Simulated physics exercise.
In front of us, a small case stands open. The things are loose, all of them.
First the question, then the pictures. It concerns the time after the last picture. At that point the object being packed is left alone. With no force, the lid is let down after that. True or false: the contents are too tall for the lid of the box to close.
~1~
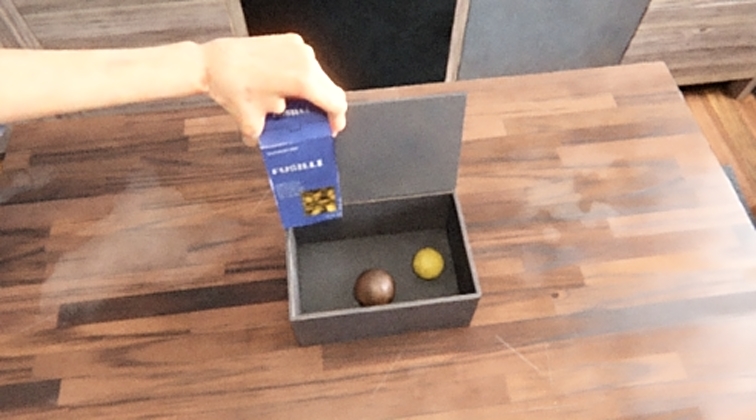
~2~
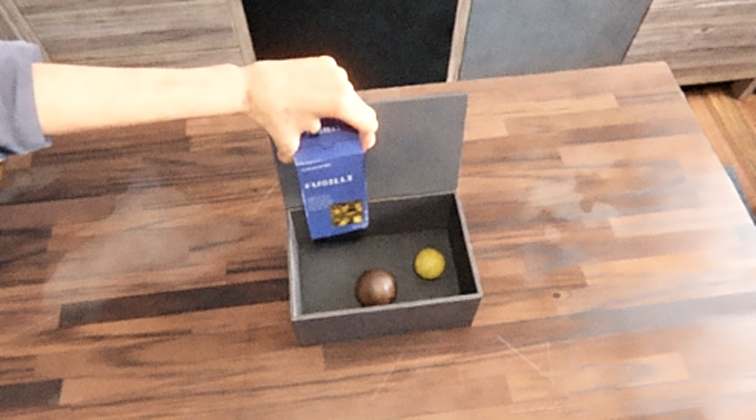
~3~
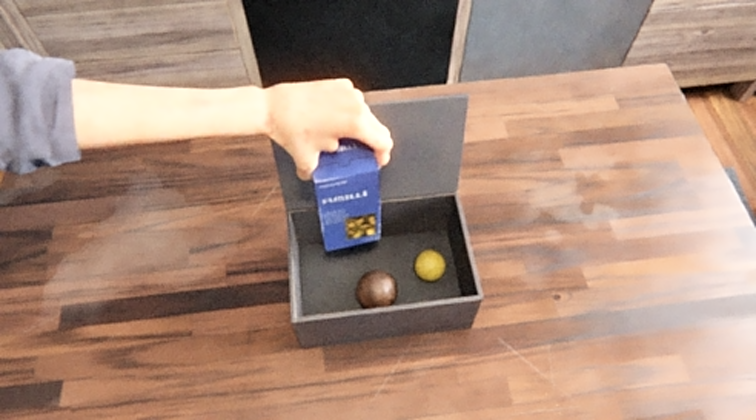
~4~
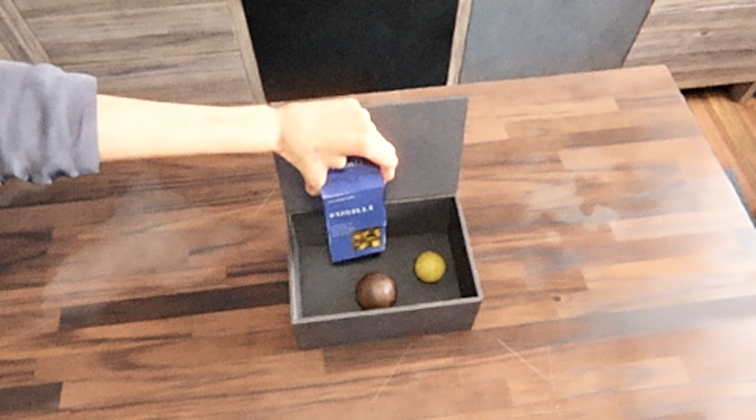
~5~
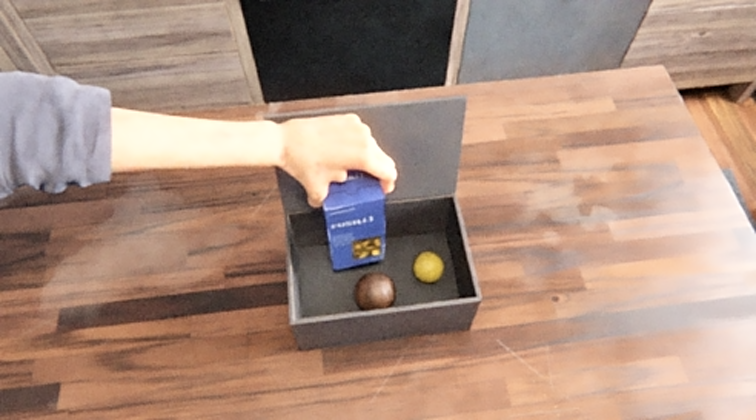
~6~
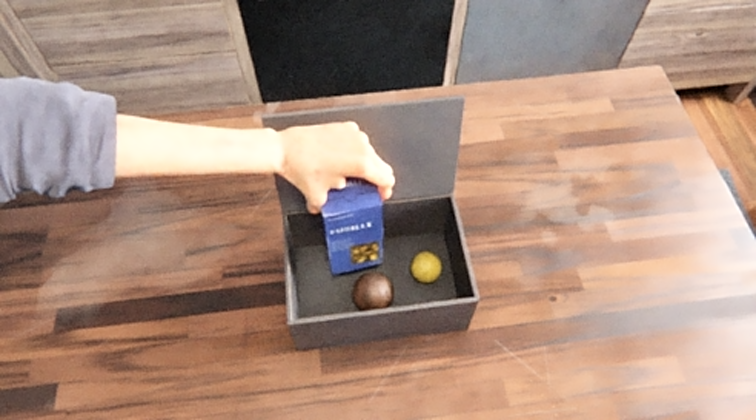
True.
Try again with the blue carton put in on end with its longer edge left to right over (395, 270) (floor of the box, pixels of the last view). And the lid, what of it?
Lid: Closed.
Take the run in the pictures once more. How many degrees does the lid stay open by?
Angle above rim: About 20°.
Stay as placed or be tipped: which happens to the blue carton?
Once everything settles, it ends up at a slant.
Then, 0.50 s after the last picture, blue carton slid about its own width near (353, 235); brown ball rolled a little.
Then, 1.60 s after the last picture, lid 66° above the rim; blue carton tipped 7° from how it was near (353, 241); brown ball rolled a little.
Then, 1.90 s after the last picture, lid 36° above the rim; blue carton tipped 28° from how it was near (356, 259); brown ball rolled a little.
At rest, lid 21° above the rim; tipped over in the box, blue carton; the other 2 in place. Seen from the same camera at the end, blue carton near (356, 272).
